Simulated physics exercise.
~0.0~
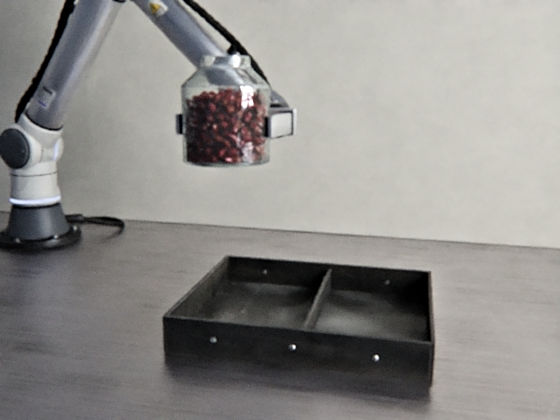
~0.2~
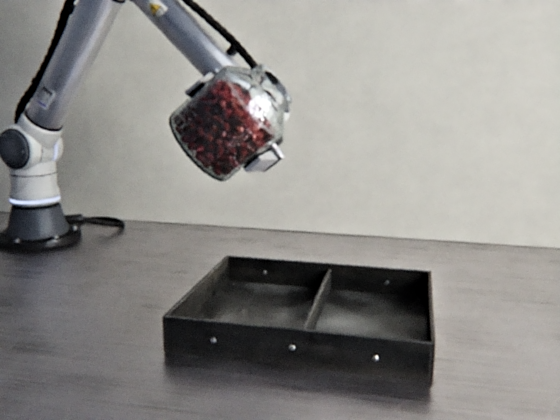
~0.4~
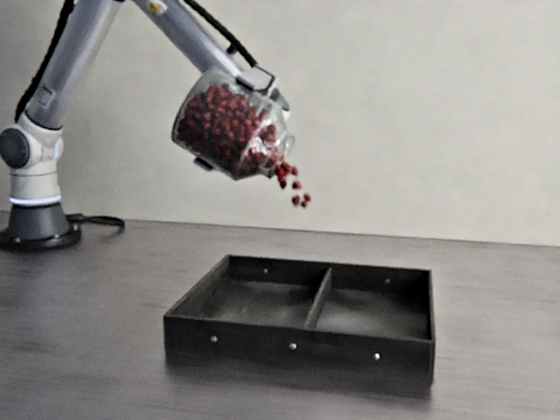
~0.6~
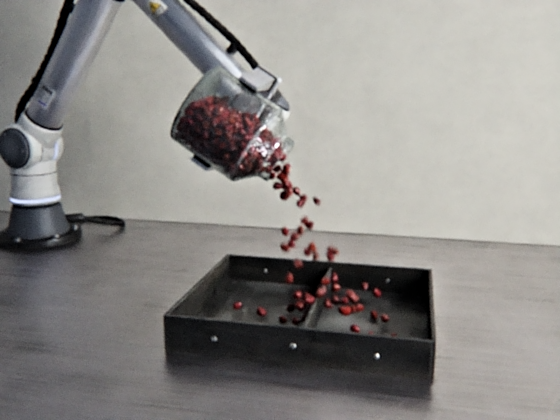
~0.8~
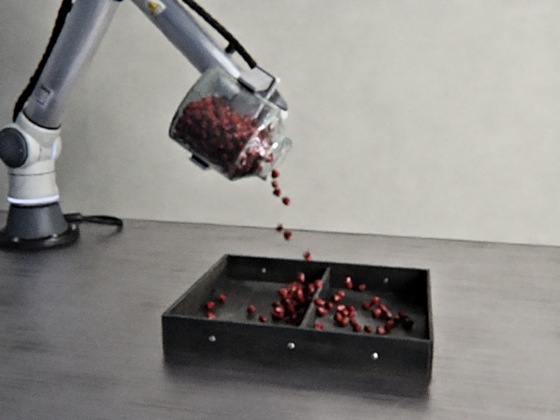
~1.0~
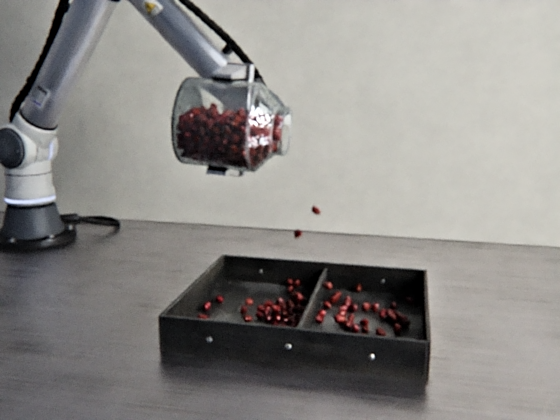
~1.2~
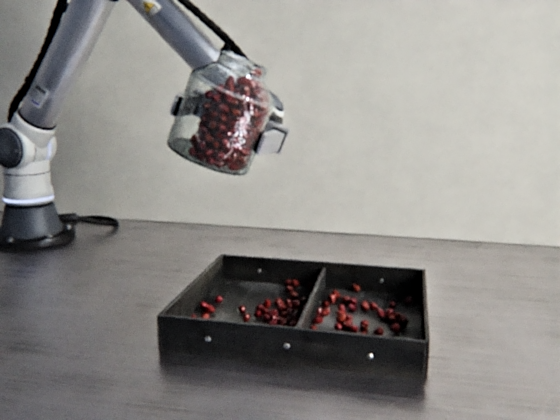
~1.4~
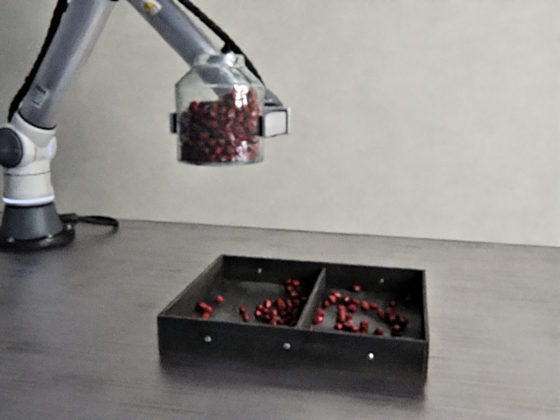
The footage shows a robotic arm holding a glass jar of dark red beans above a black divided tray, tipping it to the right so some beans spill into both compartments, then returning it upright with most of the beans still inside.
